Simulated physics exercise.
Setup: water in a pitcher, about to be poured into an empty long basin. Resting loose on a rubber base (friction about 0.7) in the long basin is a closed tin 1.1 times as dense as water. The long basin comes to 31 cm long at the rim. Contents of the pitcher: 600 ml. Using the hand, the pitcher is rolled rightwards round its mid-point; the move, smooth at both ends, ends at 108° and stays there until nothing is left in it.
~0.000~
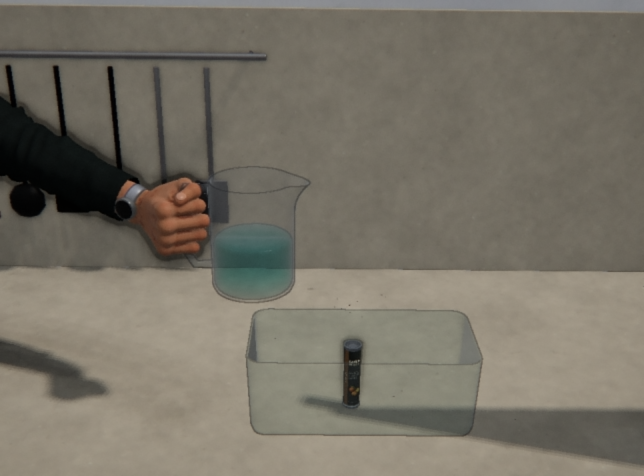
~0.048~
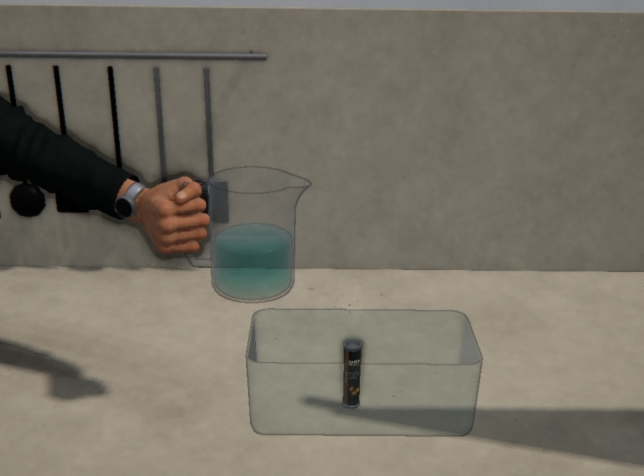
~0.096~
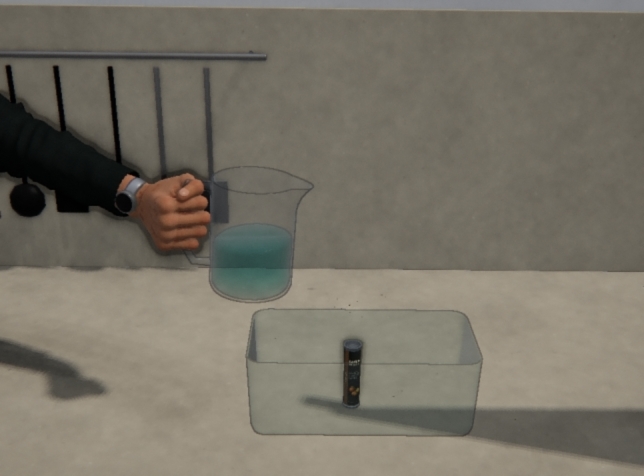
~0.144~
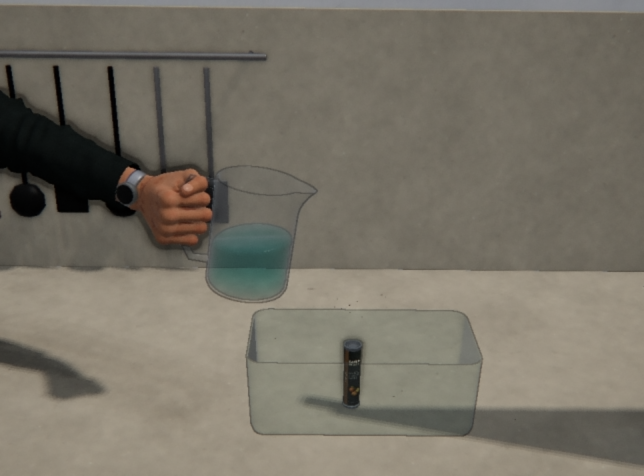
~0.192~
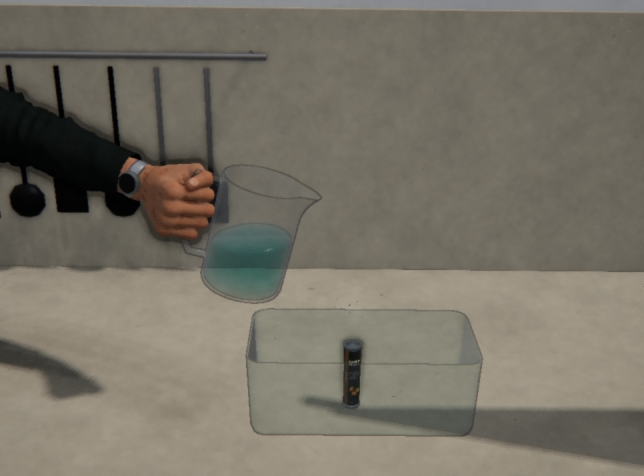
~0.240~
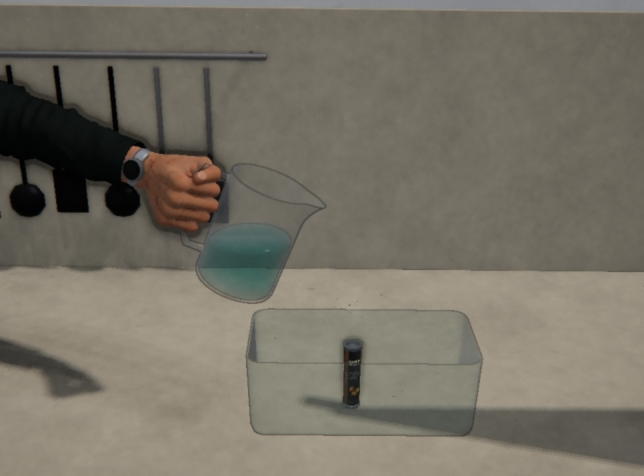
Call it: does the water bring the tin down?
Call: Brought down.
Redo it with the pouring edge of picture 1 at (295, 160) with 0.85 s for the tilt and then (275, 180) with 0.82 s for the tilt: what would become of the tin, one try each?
Try 1: Tipped over; try 2: Tipped over.
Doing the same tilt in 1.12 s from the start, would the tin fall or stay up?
After the tilt, the tin has tipped over.
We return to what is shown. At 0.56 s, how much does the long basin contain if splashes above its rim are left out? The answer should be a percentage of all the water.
About 0 per cent.
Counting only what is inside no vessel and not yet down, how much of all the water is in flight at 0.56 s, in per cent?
Estimate: Some 5 % of the total.
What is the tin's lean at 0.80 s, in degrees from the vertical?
Measured tilt, approx.: 0 degrees.
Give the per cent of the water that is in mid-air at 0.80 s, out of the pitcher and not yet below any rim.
Close to 22 %.
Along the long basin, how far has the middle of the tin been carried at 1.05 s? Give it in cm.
It has moved some 11 cm.
By 0.56 s the tilt is 84° and 95 per cent is still to pour; the tin stands where it began.
By 0.80 s the tilt is 108° and 35 per cent is still to pour; the tin stands where it began.
By 1.05 s the tilt is 108° and 5 per cent is still to pour; the tin lies on its side.
By 1.32 s the tilt is 108° and 0 per cent is still to pour; the tin lies on its side.
At rest the tin lies on its side.
